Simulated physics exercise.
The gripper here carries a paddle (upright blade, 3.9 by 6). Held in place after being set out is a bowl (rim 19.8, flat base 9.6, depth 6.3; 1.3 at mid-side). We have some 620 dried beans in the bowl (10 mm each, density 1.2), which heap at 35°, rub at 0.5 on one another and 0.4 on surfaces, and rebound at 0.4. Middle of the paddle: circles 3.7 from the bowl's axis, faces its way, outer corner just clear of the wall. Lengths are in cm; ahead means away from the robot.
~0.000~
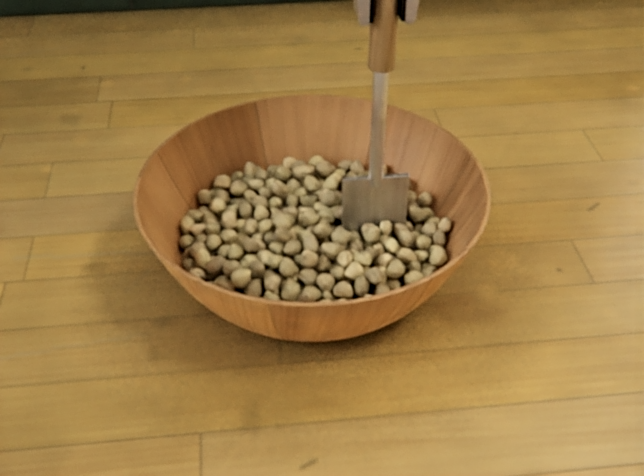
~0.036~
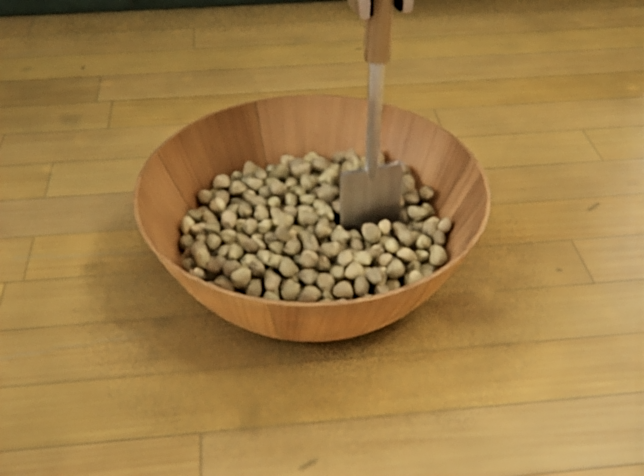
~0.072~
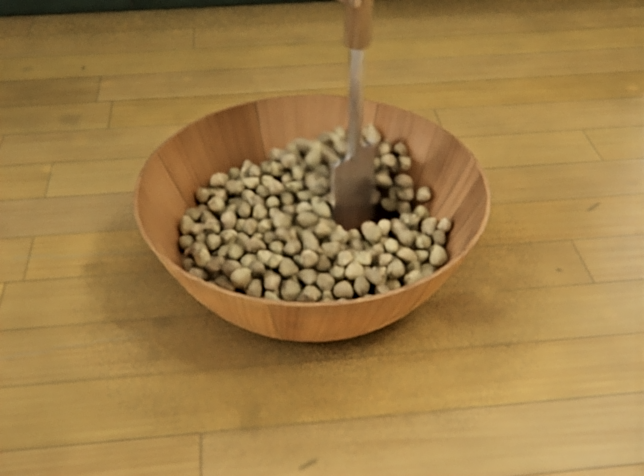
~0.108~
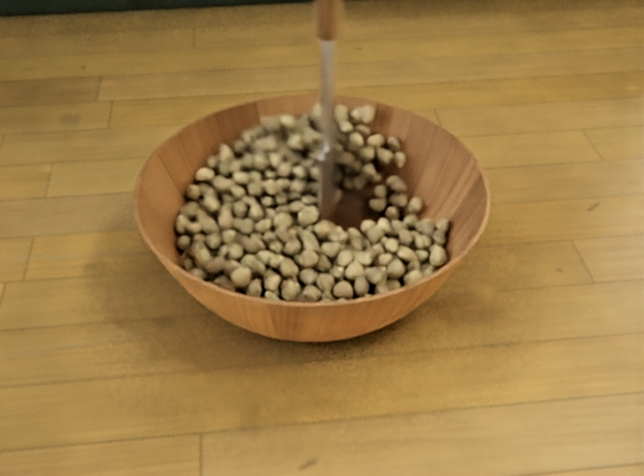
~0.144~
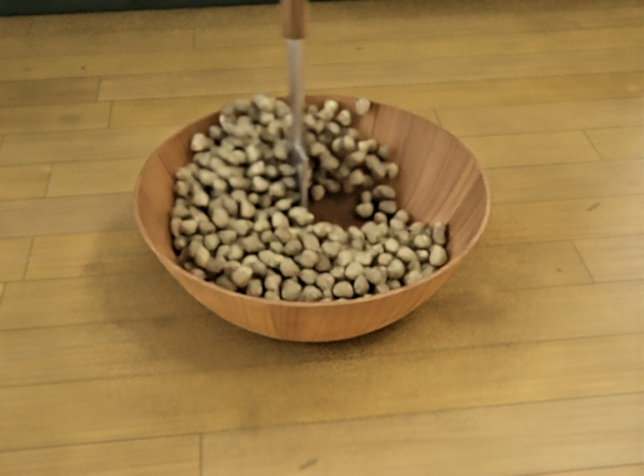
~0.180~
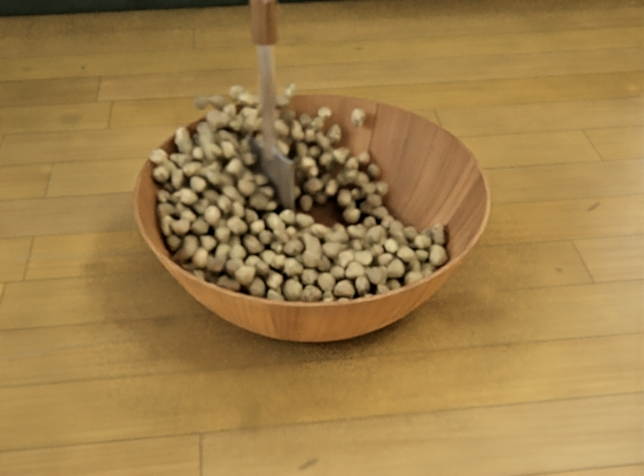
Metal paddle with a wooden handle sweeping leftward through small beans in a wooden bowl, heaping them against the far left side.
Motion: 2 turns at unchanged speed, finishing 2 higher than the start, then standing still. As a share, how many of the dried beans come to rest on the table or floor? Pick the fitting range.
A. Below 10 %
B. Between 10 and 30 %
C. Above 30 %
Below 10 % (A).
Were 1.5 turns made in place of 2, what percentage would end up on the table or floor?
That would give some 5 percent.
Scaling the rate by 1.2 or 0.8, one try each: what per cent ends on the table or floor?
It would be about 15 and 5 percent respectively.
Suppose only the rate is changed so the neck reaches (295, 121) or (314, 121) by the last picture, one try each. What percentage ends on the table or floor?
Around 5 and 0 per cent respectively.
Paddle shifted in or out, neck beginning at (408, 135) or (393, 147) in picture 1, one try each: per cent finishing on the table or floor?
Some 25 and 20 per cent.
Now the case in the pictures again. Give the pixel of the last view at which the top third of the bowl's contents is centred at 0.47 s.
That third sits centred at about (409, 222).
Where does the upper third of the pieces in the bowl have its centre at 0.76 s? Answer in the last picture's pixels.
Near (283, 251).
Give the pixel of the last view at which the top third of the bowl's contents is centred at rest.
The centre sits around (335, 230) in the last picture.
By 0.47 s, 358° round, highest piece 8 above the table; 595 in the bowl, 26 on the table or floor, 4 in flight or on the tool.
By 0.76 s, 229° round, highest piece 8 above the table; 588 in the bowl, 35 on the table or floor, 2 in flight or on the tool.
By 1.11 s, 0° round, highest piece 6 above the table; 585 in the bowl, 40 on the table or floor.
By 1.81 s, 0° round, highest piece 6 above the table; 585 in the bowl, 40 on the table or floor.
Final count, 585 in the bowl, 40 on the table or floor. That is 6 % on the table or floor.
